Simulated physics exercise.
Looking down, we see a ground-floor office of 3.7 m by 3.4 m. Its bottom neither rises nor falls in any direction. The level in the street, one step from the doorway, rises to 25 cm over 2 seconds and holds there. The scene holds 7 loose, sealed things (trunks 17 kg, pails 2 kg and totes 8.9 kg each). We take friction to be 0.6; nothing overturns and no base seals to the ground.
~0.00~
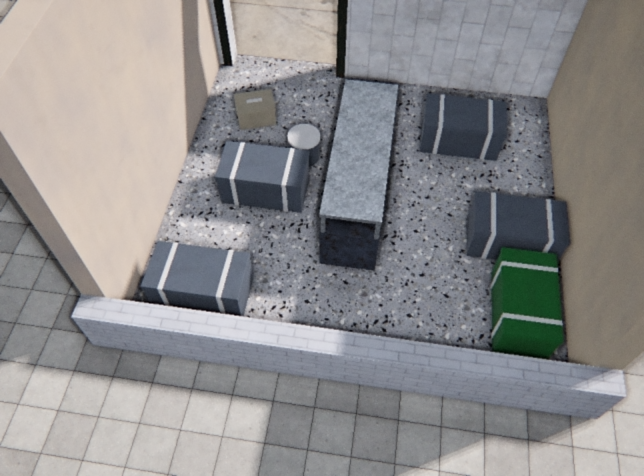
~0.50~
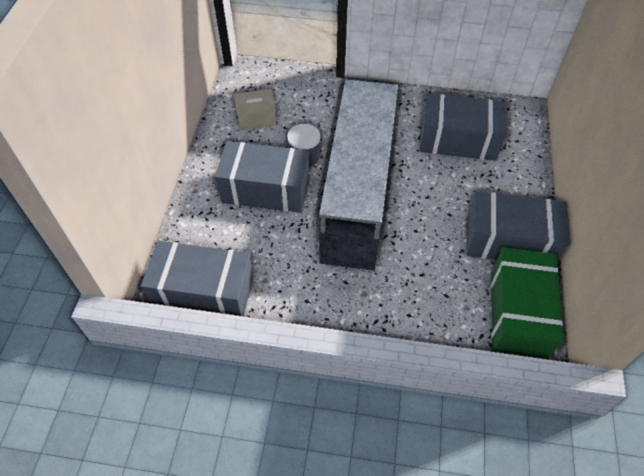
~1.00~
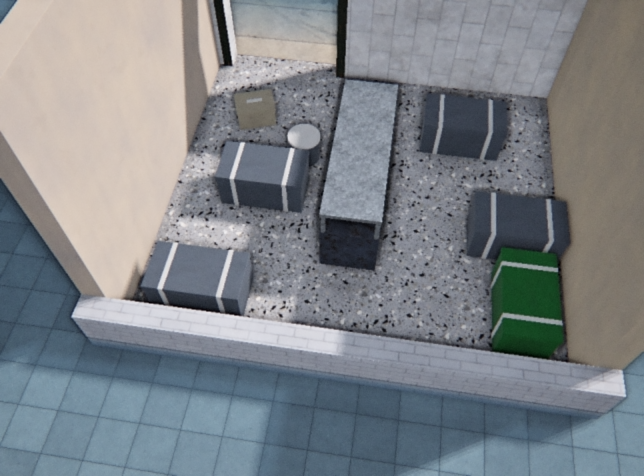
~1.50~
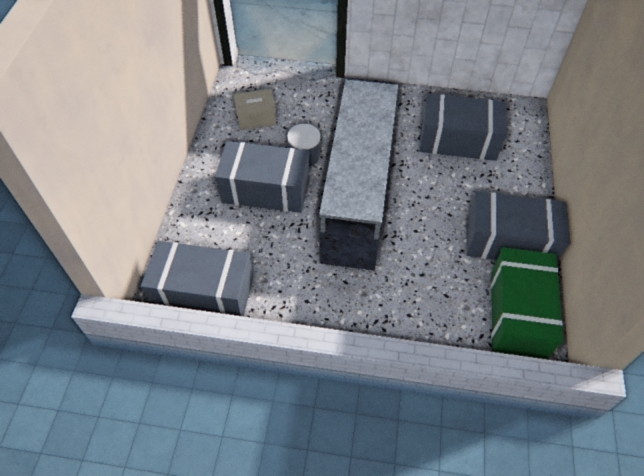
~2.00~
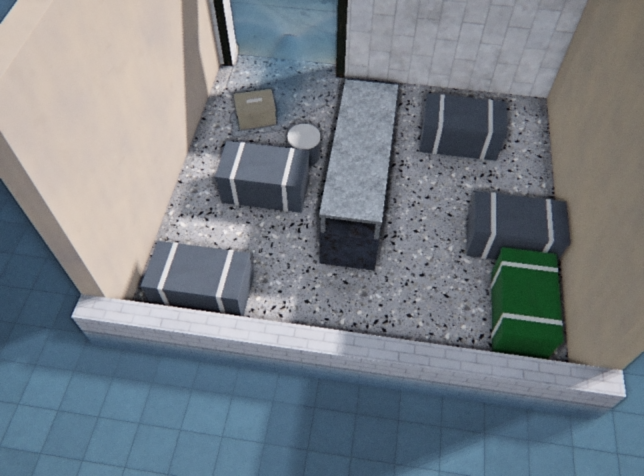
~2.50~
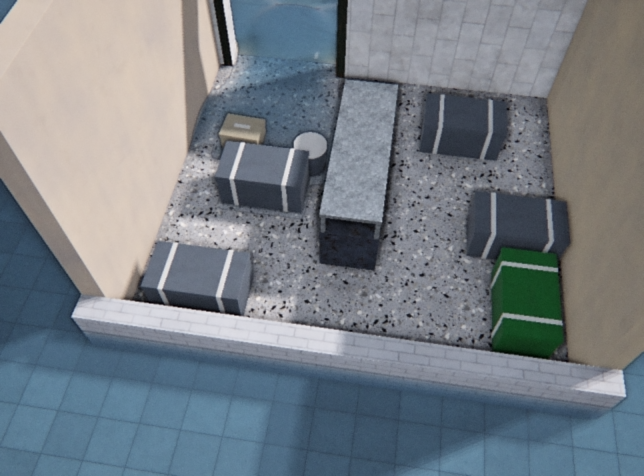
Water rises over the pavement outside, enters the doorway, and shifts a tan box and round object.
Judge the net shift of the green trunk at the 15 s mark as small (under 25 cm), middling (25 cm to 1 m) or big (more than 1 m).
Big.
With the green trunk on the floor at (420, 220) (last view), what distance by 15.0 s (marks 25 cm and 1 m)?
What happens is it creeps a short distance.
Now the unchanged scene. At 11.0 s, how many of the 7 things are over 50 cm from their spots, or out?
At that moment it comes to 7.
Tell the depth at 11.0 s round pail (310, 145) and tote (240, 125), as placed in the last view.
20 and 16 cm.
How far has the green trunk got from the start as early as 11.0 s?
It is about 250 cm out of place by then.
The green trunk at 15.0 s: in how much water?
I'd say around 21 cm.
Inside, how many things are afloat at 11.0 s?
It comes to 7.
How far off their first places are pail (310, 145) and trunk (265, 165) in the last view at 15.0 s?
In turn: 140 cm, 200 cm.
After 3.5 s the green trunk is near (531, 292), 0.0 m from its start, aground; 1 afloat.
After 6.8 s the green trunk is near (547, 268), 0.2 m from its start, afloat; 4 afloat.
After 11.0 s the green trunk is near (488, 84), 2.3 m from its start, afloat; 7 afloat.
After 15.0 s the green trunk is near (401, 76), 2.5 m from its start, afloat; 7 afloat.
